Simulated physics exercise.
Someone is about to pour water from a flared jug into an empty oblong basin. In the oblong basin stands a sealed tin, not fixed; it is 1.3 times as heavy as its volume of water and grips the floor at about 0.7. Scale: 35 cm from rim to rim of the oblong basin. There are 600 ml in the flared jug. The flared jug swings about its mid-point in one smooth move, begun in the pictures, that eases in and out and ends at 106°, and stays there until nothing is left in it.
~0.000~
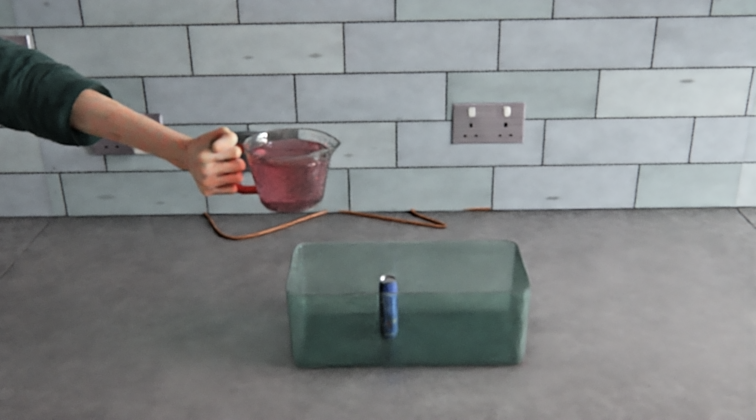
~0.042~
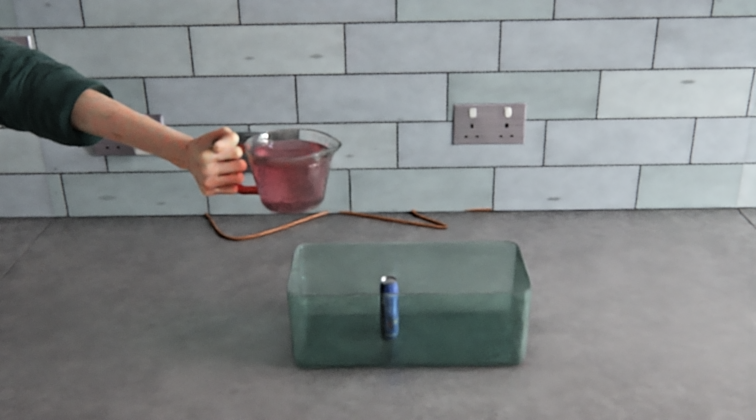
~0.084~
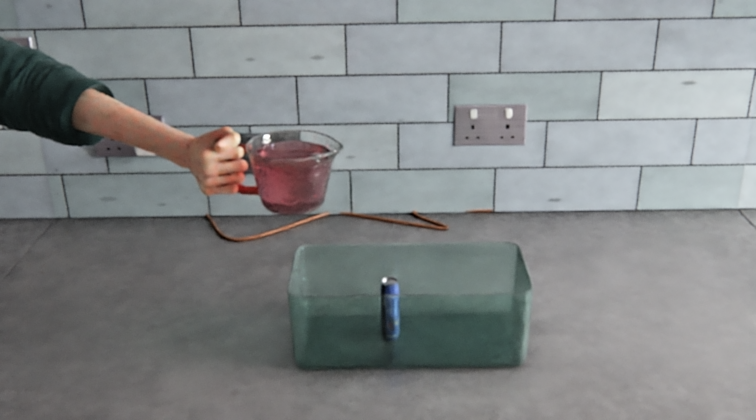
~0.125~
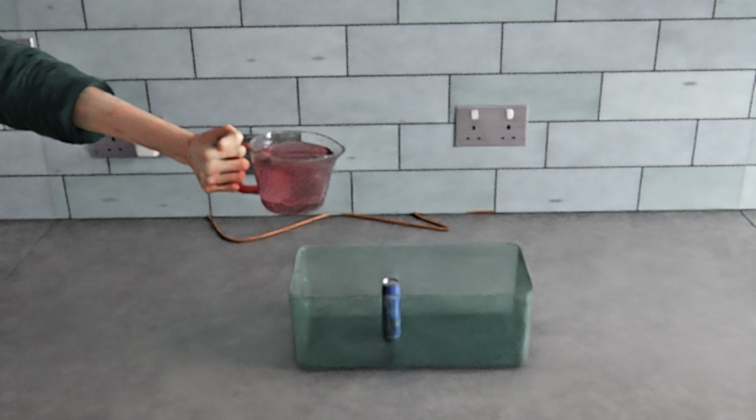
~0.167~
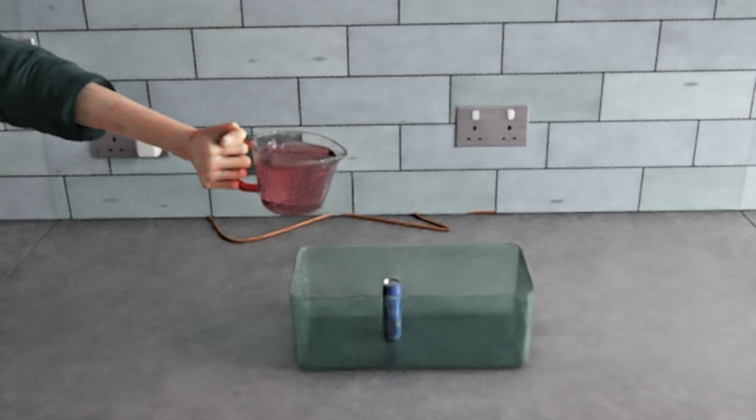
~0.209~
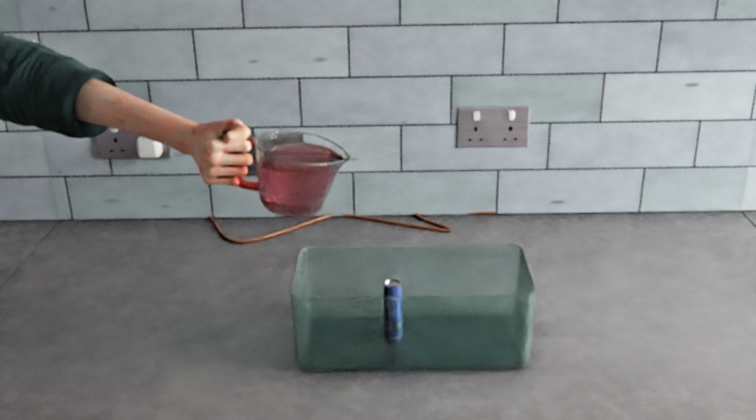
On a grey kitchen counter, a hand held a clear jug of pinkish liquid above and left of a greenish oblong basin with a blue tin, then slowly tilted the jug slightly to the right.
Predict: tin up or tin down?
The tin goes over.
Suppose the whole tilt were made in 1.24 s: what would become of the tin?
Then it falls.
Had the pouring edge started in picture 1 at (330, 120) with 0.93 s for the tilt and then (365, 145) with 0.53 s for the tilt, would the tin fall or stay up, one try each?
First it falls; then it goes over.
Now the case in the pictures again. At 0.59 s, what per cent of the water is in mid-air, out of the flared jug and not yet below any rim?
Some 30 per cent.
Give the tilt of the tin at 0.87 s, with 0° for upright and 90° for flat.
It is at some 5°.
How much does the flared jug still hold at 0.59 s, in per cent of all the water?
About 58 per cent.
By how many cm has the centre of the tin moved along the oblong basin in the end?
Some 8.5 cm.
Then, 0.59 s in, the tilt is 70° and 59 per cent is still to pour; the tin stands where it began.
Then, 0.87 s in, the tilt is 103° and 6 per cent is still to pour; the tin stands where it began.
Then, 1.15 s in, the tilt is 106° and 0 per cent is still to pour; the tin leans 56°.
Then, 1.47 s in, the tilt is 106° and 0 per cent is still to pour; the tin lies on its side.
Finally, the tin lies on its side.
